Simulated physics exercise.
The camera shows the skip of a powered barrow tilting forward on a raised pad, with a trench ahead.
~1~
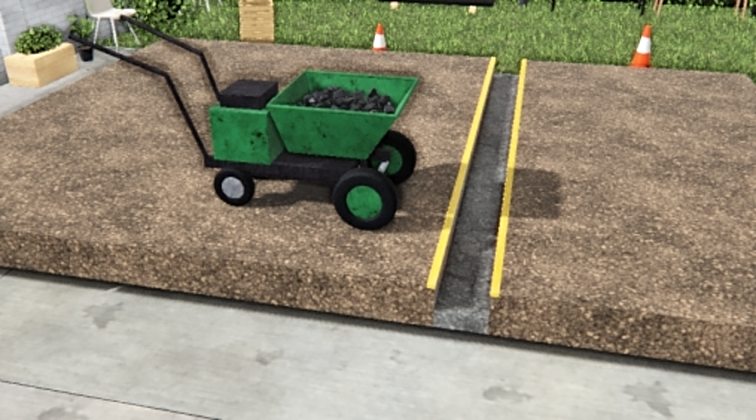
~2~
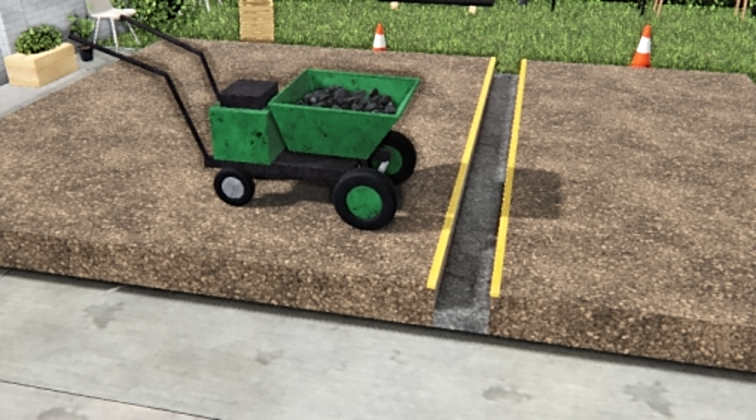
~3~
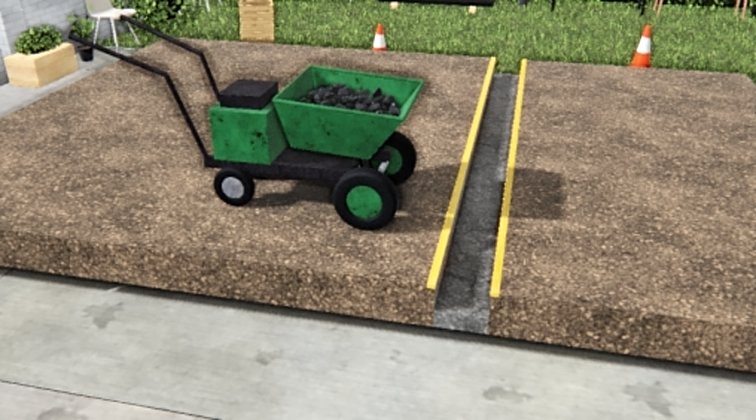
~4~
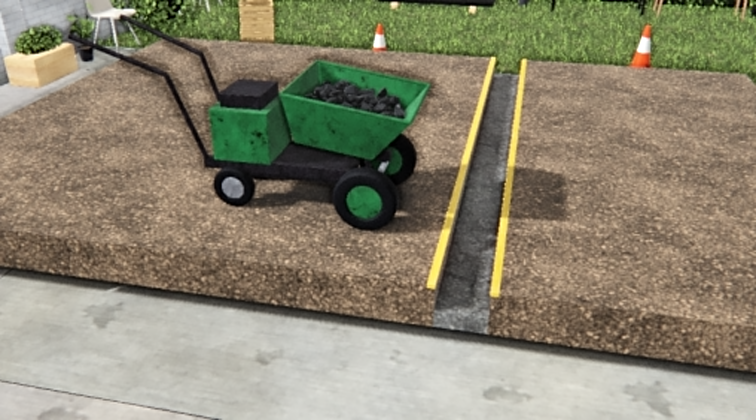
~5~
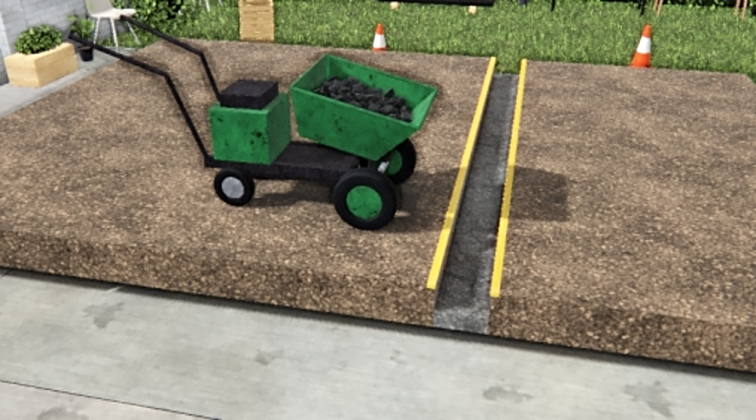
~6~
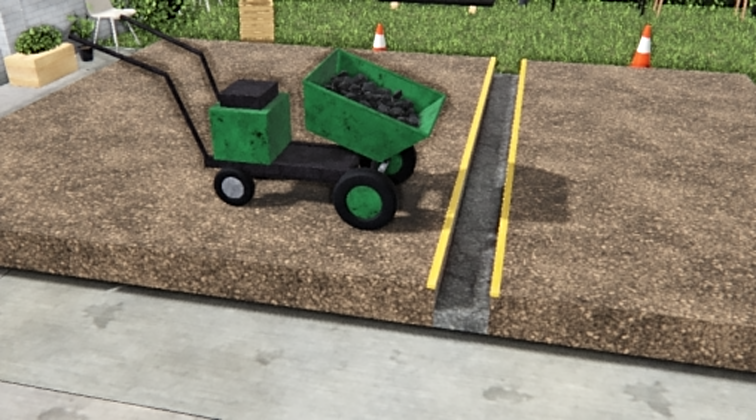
A green powered barrow with black handles and wheels, its skip loaded with dark lumps of coal, stands left of centre on a raised brown gravelly pad. Seen from slightly above, a narrow trench edged with yellow strips lies to its right, with pale concrete in front and grass and orange cones behind. The skip starts level, then slowly tilts forward to the right, while the chassis and camera stay still.
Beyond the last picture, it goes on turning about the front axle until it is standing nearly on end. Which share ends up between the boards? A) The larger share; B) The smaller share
The answer is A.
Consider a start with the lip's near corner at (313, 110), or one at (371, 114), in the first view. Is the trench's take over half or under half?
Case one - a minority; case two - a majority.
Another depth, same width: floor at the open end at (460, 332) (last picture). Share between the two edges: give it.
Estimate: Approx. 70 %.
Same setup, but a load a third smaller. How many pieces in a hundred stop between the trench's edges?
Something like 80 in a hundred.
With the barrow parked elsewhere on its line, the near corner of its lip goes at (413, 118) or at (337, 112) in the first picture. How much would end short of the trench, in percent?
Position 1 near 0 %, position 2 near 40 %.
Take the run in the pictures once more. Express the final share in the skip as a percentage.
It comes out at some 15 in a hundred.
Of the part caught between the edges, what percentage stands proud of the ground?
Around 10 in a hundred.
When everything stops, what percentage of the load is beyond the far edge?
15 percent.
Soon, skip tipped steeply; all in the skip.
A while on, skip tipped right over; nearly all in the skip; a small part in or heaped over the trench.
Towards the end, skip tipped right over; about half in the skip; about half in or heaped over the trench; a small part beyond it.
Finally, skip tipped right over; a small part in the skip; about two thirds in or heaped over the trench; a small part beyond it.
